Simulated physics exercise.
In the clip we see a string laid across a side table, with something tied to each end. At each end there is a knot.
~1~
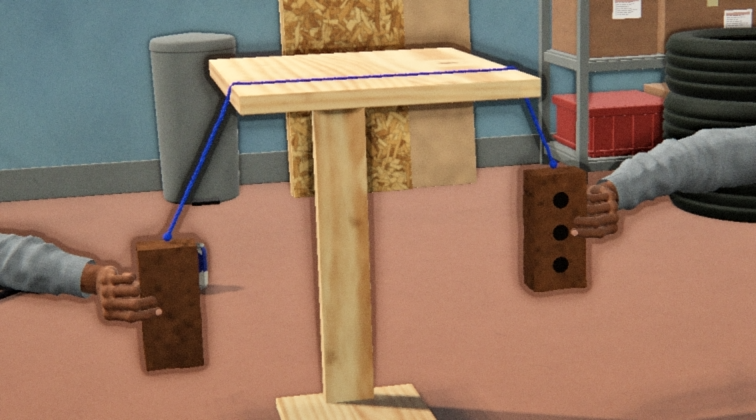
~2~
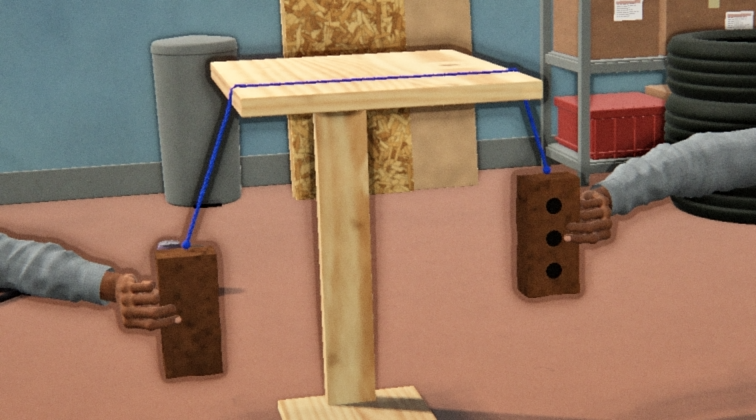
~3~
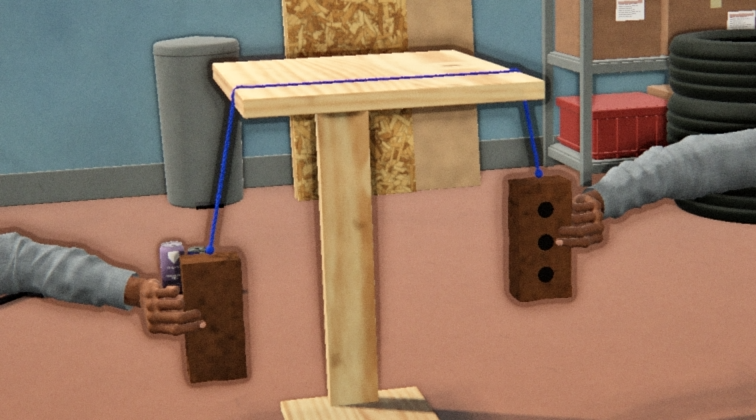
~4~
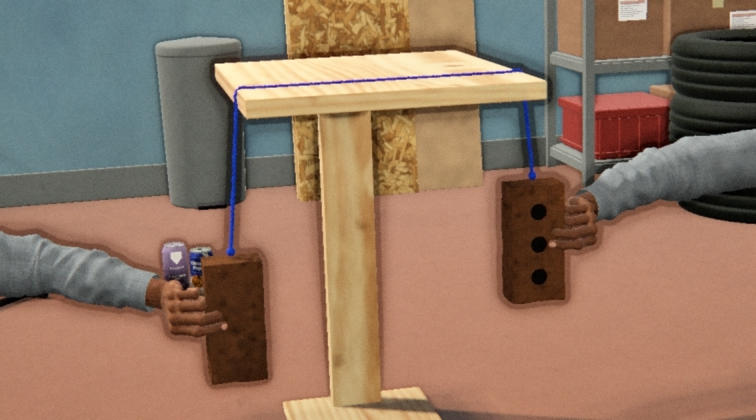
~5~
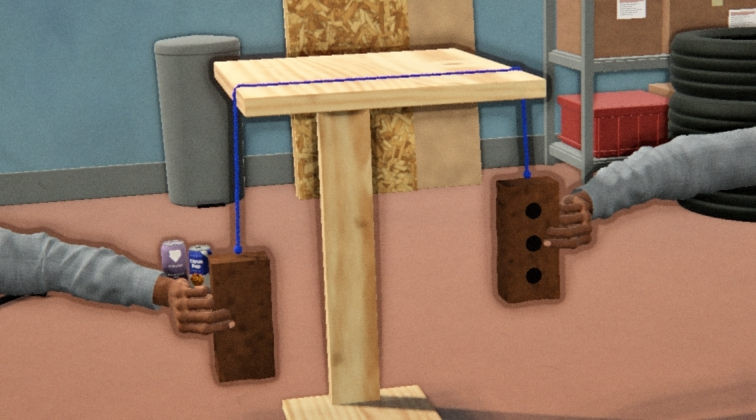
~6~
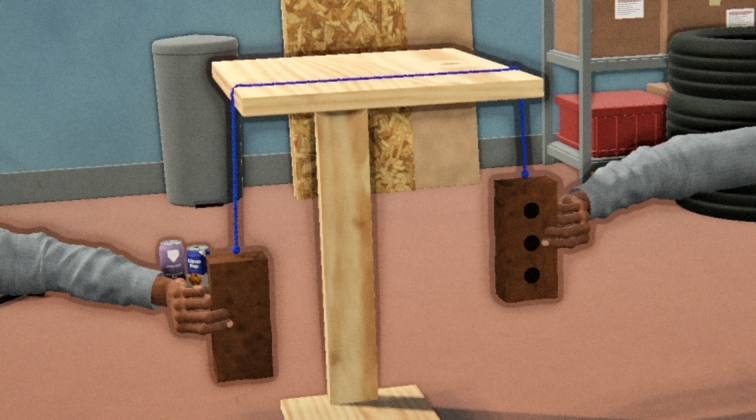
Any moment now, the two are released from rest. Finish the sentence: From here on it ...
From here on it stays motionless.
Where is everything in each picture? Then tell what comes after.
The first picture shows left brick (171, 304); right brick (555, 229); string over the top (350, 78).
The second picture shows left brick (189, 312); right brick (548, 234).
The third picture shows left brick (214, 317); right brick (540, 238).
The fourth picture shows left brick (235, 318); right brick (533, 240).
The fifth picture shows left brick (242, 316); right brick (528, 239).
The sixth picture shows left brick (240, 316); right brick (526, 239); string over the top (353, 79).
Then, 0.80 s after the last picture, left brick hanging as before near (251, 315); right brick hanging as before near (521, 240).
Then, 1.42 s after the last picture, left brick hanging as before near (242, 316); right brick hanging as before near (521, 239).
At rest, left brick hanging as before near (252, 315); right brick hanging as before near (521, 240). The string hangs still.
